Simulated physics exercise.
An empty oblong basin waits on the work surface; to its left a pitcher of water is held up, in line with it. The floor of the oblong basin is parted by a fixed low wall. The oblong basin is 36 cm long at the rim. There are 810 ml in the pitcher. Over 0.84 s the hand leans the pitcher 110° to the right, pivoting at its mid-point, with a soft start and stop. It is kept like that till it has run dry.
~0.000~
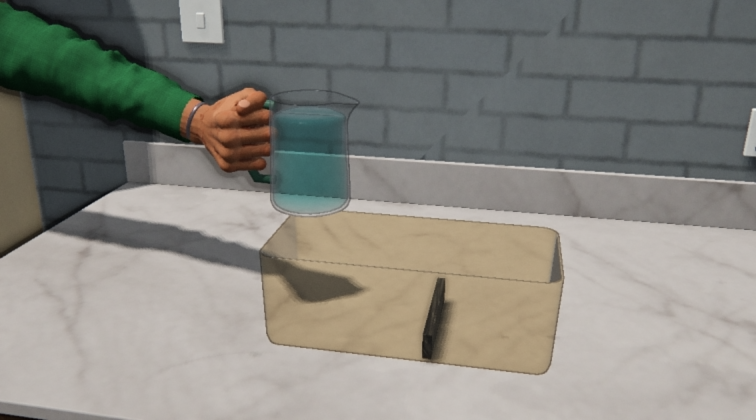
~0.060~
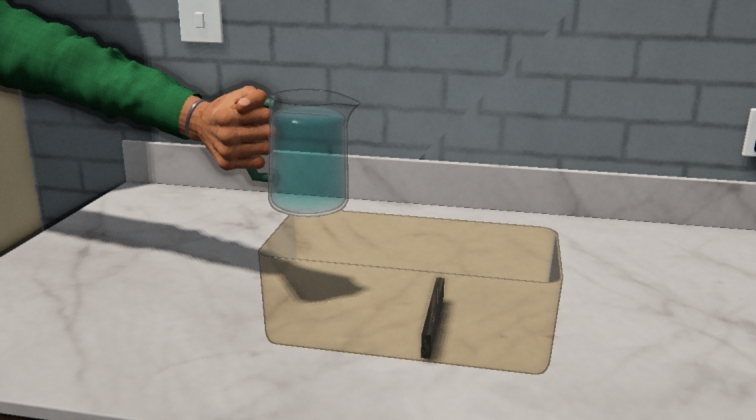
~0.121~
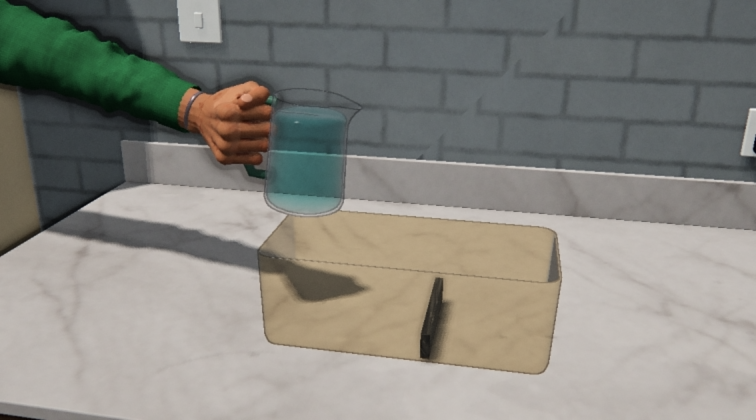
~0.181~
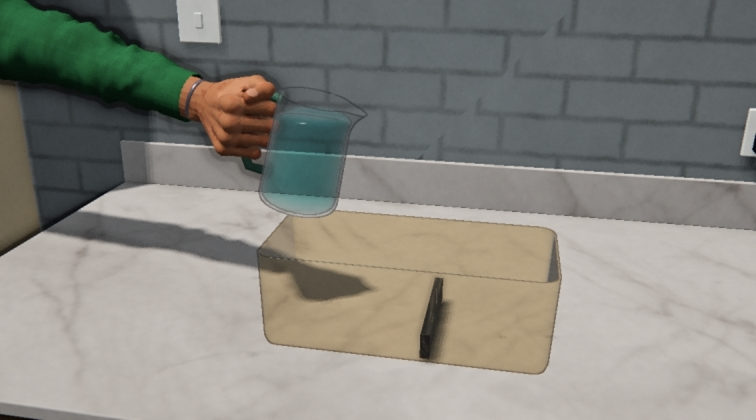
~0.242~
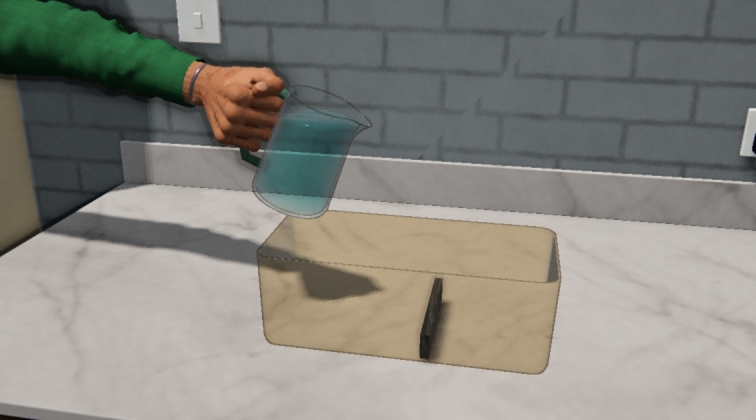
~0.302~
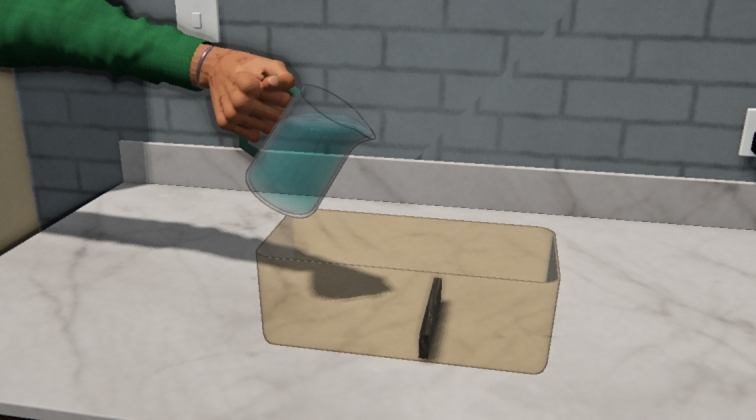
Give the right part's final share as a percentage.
About 11 per cent.
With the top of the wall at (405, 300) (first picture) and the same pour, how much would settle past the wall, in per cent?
In that case some 75 per cent.
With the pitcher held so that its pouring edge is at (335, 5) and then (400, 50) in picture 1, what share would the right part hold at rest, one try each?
In turn about 10 and 90 per cent.
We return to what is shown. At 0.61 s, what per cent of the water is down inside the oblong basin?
Some 14 per cent.
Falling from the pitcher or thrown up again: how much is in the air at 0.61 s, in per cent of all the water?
Near 16 in a hundred.
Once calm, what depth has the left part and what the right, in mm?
Some 20 mm on the left and 4 mm on the right.
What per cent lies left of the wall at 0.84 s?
Near 60 in a hundred.
After 0.61 s the tilt is 91° and 71 per cent is still to pour, 11 is left of the wall and 3 right of it.
After 0.84 s the tilt is 110° and 22 per cent is still to pour, 60 is left of the wall and 6 right of it.
After 1.08 s the tilt is 110° and 3 per cent is still to pour, 82 is left of the wall and 8 right of it.
After 1.34 s the tilt is 110° and 0 per cent is still to pour, 87 is left of the wall and 10 right of it.
In the end 85 per cent lies left of the wall, 11 right of it and 3 outside.
